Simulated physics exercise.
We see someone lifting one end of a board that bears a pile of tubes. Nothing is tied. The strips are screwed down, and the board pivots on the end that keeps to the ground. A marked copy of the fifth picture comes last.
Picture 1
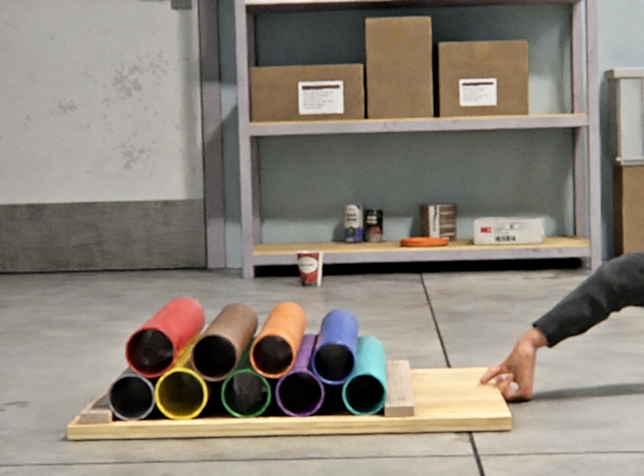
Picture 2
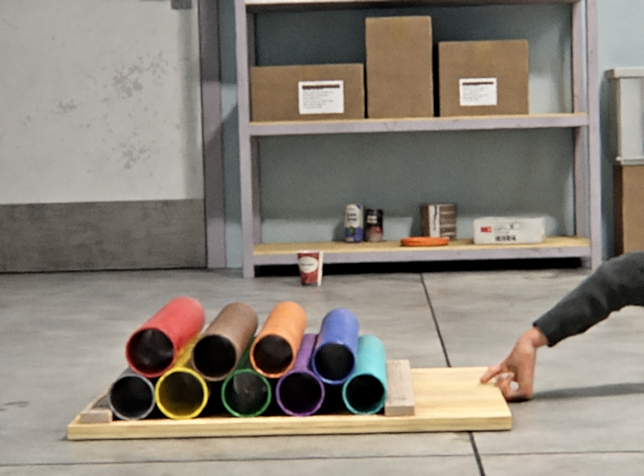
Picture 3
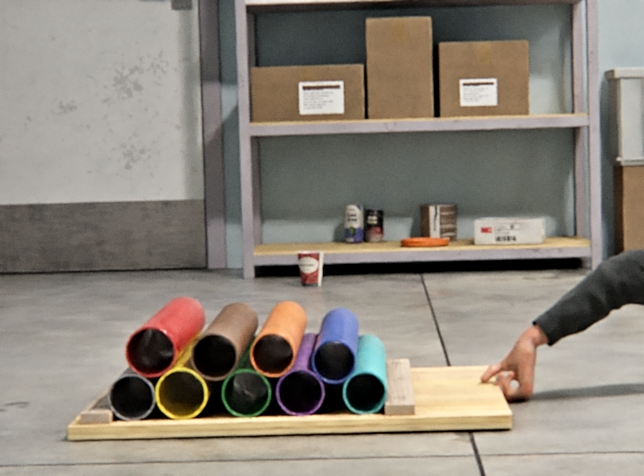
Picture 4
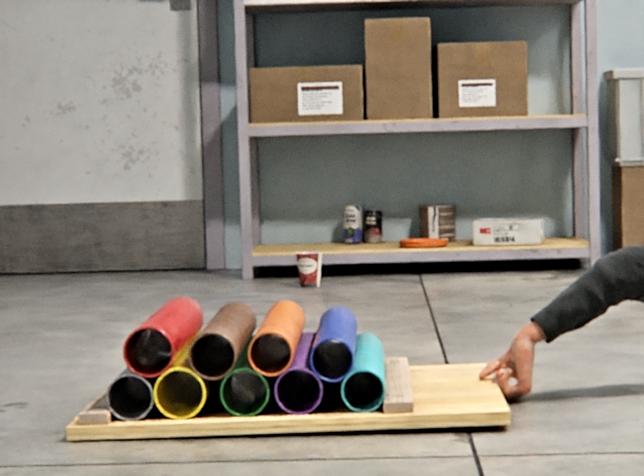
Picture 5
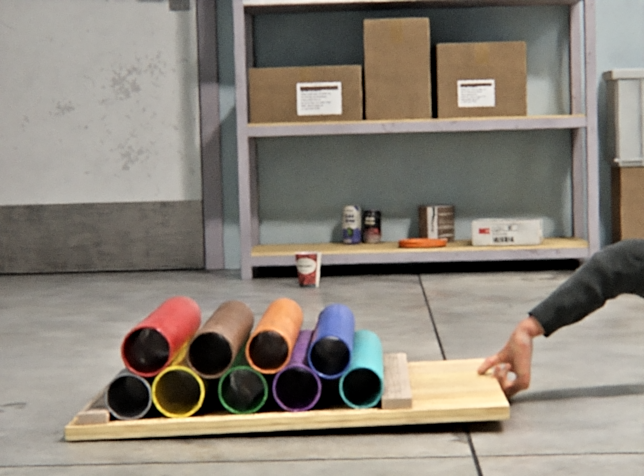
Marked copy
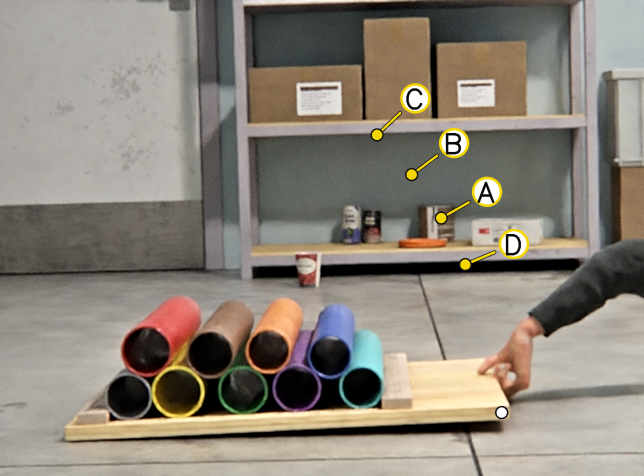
A stack of coloured tubes lies on a pale wooden board on a grey concrete floor, seen from the front, with shelves of cardboard boxes and cans behind. Red, brown, orange and blue tubes rest above black, yellow, green, purple and turquoise ones, between wooden strips. A dark-sleeved arm holds the board's right end, still at first, then raises it slightly while the left end stays down.
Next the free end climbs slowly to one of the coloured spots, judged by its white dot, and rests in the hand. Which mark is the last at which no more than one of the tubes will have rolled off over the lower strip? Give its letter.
It can be raised to A.
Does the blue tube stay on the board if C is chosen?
No, with C.
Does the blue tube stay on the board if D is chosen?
Yes, with D.
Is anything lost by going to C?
At C: Yes.
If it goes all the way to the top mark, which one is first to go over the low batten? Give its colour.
First is the red one.
On the marked copy, A at (441, 218); B at (412, 175); C at (377, 135); D at (465, 265); the white dot at (502, 412).
With A. Early on, board at 17°.
Further on, board at 28°.
At the end, board at 28°, one over the low batten (red).
As for the rest, B four over the low batten (blue, red, brown, orange); C nine over the low batten; D none over the low batten.
